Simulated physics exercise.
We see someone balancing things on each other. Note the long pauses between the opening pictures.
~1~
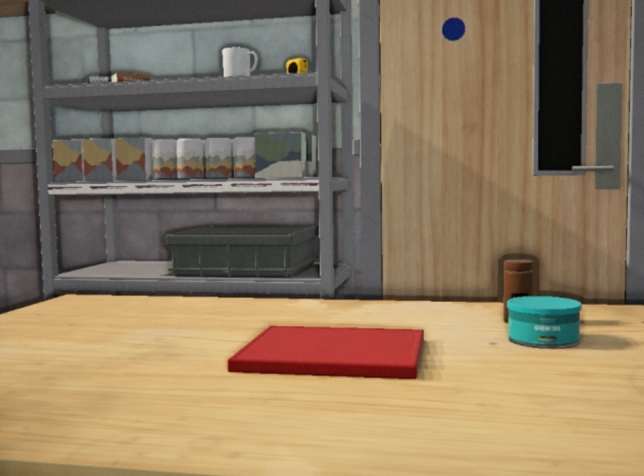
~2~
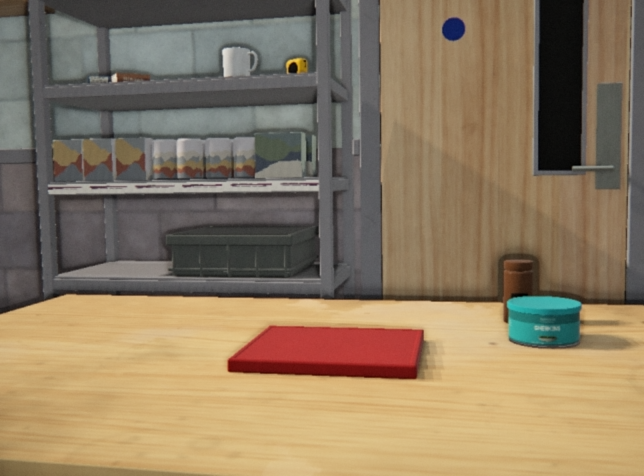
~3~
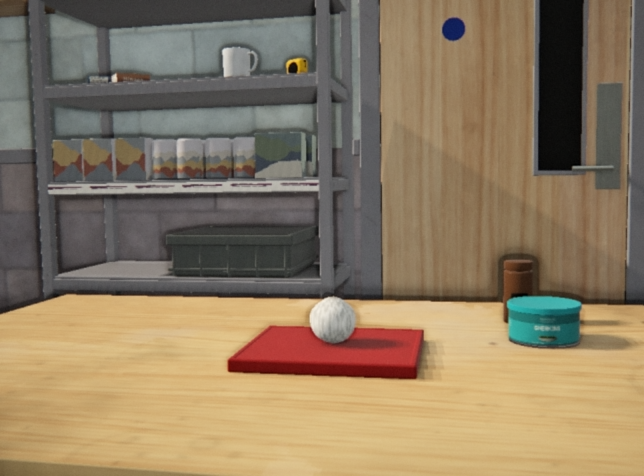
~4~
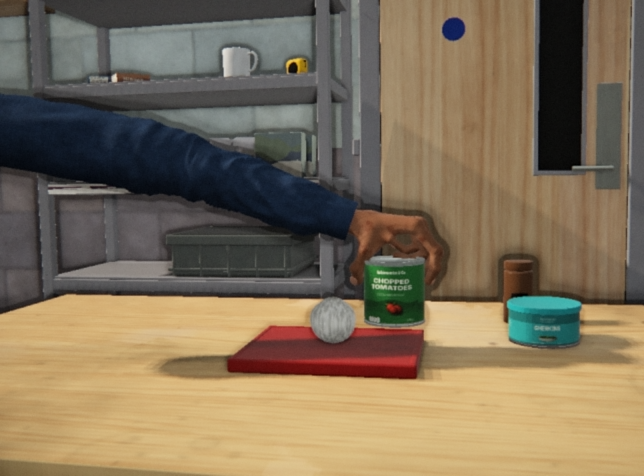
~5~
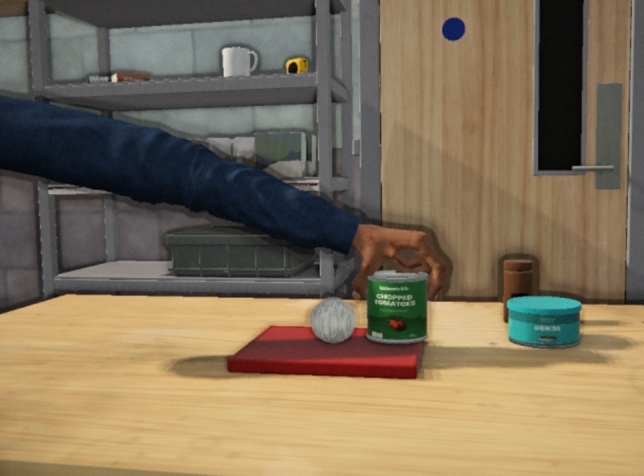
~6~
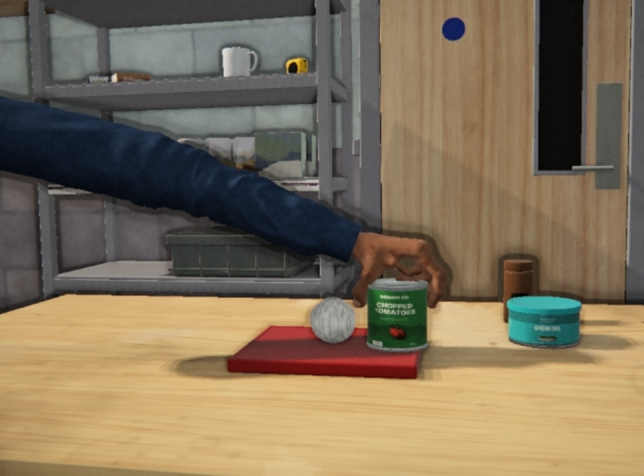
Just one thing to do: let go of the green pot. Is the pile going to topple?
No, I expect nothing will drop.
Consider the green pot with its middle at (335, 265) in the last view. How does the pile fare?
Observed: Pile falls.
Then, 1.10 s on from there, no change.
Then, 2.30 s on from there, green pot resting near (397, 314).
In the end, all 5 unmoved. At the end, from the last picture's camera, green pot near (397, 314). The pile holds.
